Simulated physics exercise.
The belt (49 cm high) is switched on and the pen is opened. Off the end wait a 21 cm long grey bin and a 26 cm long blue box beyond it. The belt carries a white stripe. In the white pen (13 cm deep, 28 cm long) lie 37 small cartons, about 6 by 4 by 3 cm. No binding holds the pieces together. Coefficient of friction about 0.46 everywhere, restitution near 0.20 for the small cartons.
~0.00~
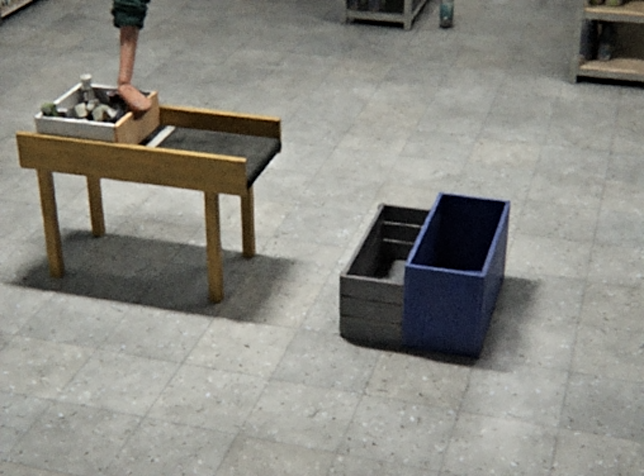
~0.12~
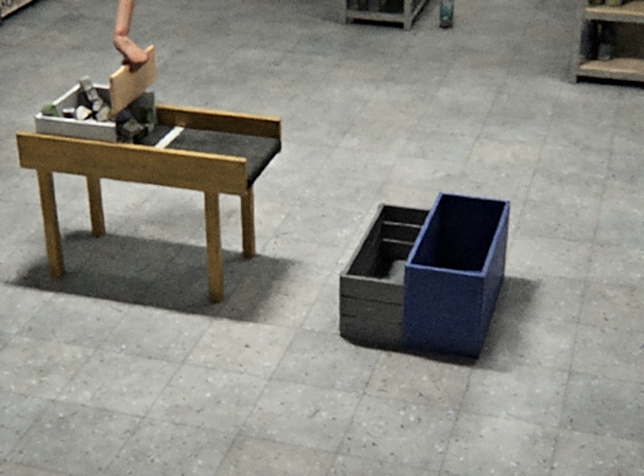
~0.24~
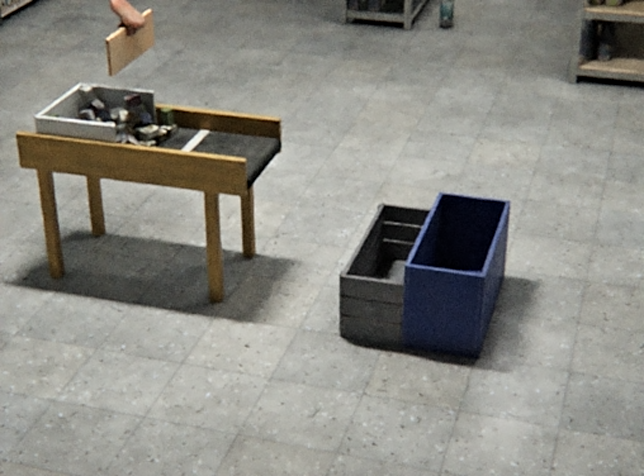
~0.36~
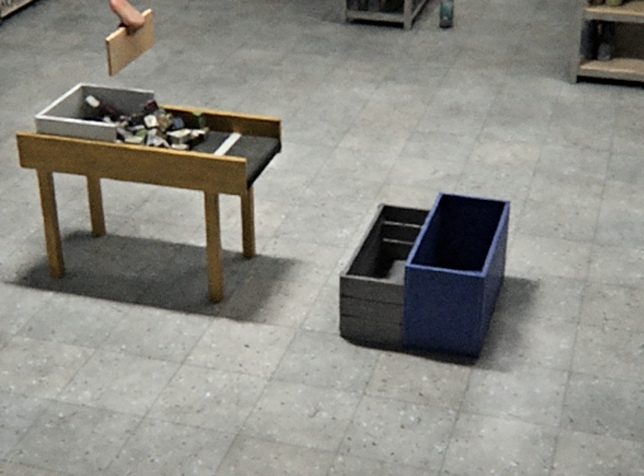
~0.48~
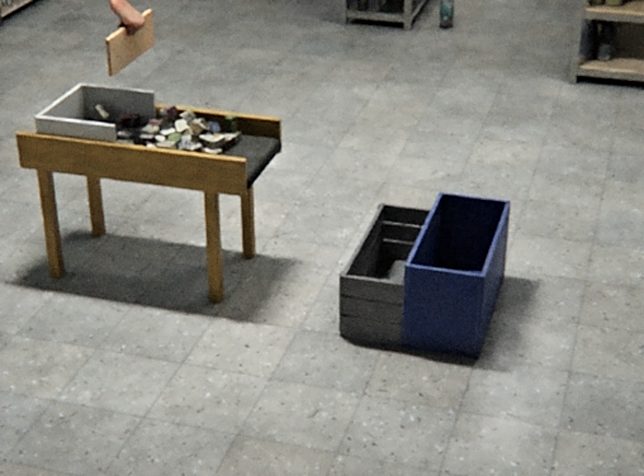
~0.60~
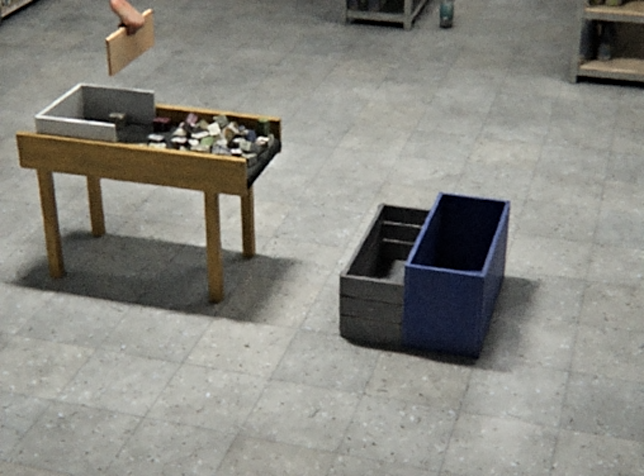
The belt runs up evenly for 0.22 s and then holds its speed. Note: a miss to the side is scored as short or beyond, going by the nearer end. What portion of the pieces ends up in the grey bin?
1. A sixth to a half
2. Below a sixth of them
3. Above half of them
The answer is 2.
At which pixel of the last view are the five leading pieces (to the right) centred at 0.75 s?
Close to (302, 168).
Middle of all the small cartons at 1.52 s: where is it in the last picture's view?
Look near pixel (339, 283).
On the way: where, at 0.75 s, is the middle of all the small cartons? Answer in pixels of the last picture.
Centre estimate - approximately (256, 149).
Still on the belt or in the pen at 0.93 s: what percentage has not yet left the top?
Estimate: Close to 25 per cent.
After 0.75 s, 23 on the belt and 14 in the air.
After 0.93 s, 9 on the belt, 3 on the ground short of the grey bin and 25 in the air.
After 1.19 s, 1 on the belt, 27 on the ground short of the grey bin and 9 in the air.
When it is over (at 1.52 s), 37 on the ground short of the grey bin. Asked share, 0 of 37, 0 per cent.
